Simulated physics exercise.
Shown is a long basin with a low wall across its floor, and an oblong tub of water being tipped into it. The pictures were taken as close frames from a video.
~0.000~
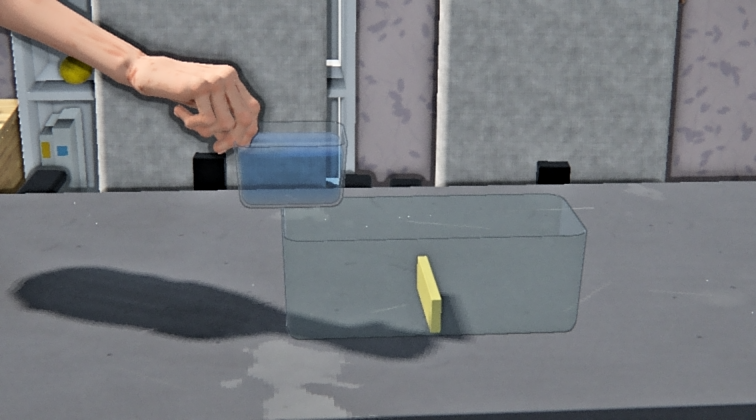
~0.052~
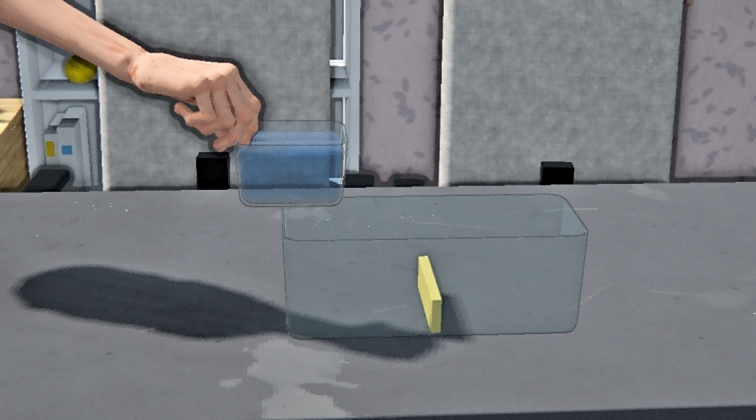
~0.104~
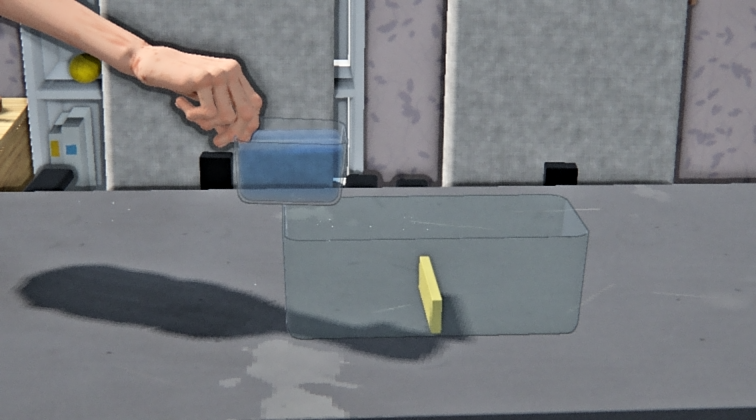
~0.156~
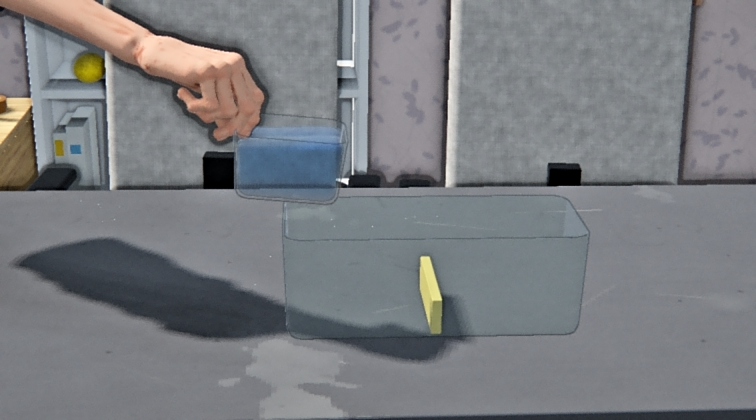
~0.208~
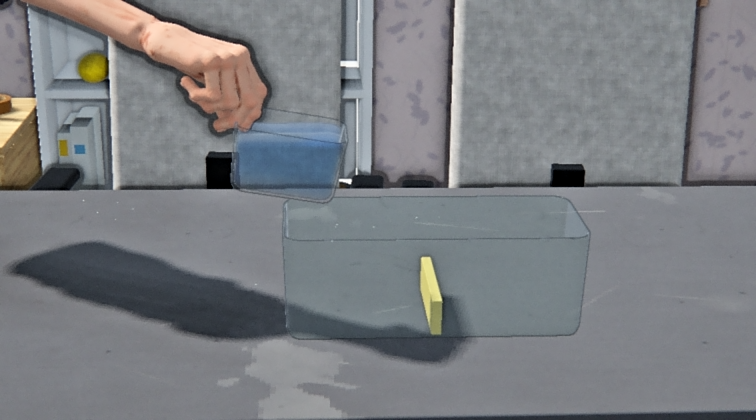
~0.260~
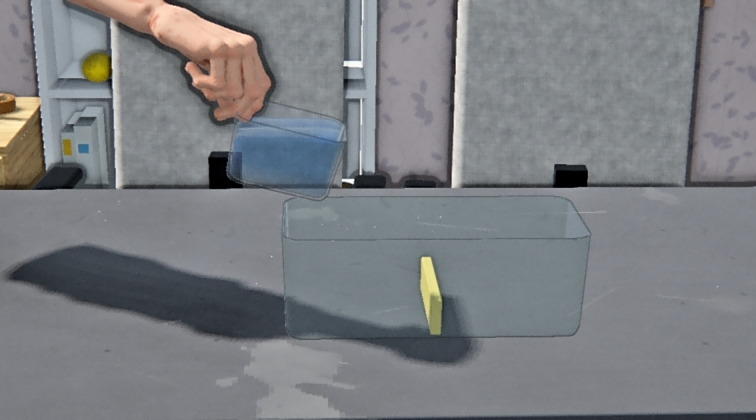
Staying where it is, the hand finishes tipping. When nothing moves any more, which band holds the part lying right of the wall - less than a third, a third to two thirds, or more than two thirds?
It falls in the band a third to two thirds.
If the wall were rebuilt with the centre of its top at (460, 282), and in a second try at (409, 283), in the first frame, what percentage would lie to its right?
10 per cent first, then 85 per cent.
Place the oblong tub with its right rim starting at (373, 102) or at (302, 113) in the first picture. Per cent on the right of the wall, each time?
Estimate: 90 per cent, then 10 per cent.
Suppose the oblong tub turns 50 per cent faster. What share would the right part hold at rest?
About 70 %.
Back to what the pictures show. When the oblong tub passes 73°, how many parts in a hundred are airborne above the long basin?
It's close to 35 %.
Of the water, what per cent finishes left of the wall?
40 % or thereabouts.
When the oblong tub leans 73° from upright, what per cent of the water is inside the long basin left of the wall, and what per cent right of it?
Left part close to 15 in a hundred, right part close to 0.
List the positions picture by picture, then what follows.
Tilt 0°; pouring edge (345, 135); surface from (238, 143) to (342, 142); the long basin's rim runs from (283, 221) to (575, 215); the wall's top is at (429, 278), in the first frame.
Tilt 1°; pouring edge (345, 134); surface from (238, 142) to (343, 141), in the second frame.
Tilt 2°; pouring edge (346, 134); surface from (239, 140) to (343, 138), in the third frame.
Tilt 5°; pouring edge (346, 134); surface from (239, 137) to (343, 136), in the fourth frame.
Tilt 9°; pouring edge (346, 134); surface from (237, 134) to (344, 133), in the fifth frame.
Tilt 14°; pouring edge (346, 134); surface from (237, 127) to (345, 129), in the sixth frame.
A moment on, the oblong tub is tipped part way and 50 per cent is still to pour, 15 is left of the wall and 0 right of it.
Next, the oblong tub is tipped right over and 6 per cent is still to pour, 26 is left of the wall and 59 right of it.
Then the oblong tub is tipped right over and 0 per cent is still to pour, 40 is left of the wall and 59 right of it.
Later the oblong tub is tipped right over and 0 per cent is still to pour, 40 is left of the wall and 59 right of it.
At rest 40 per cent lies left of the wall, 59 right of it and 1 outside.
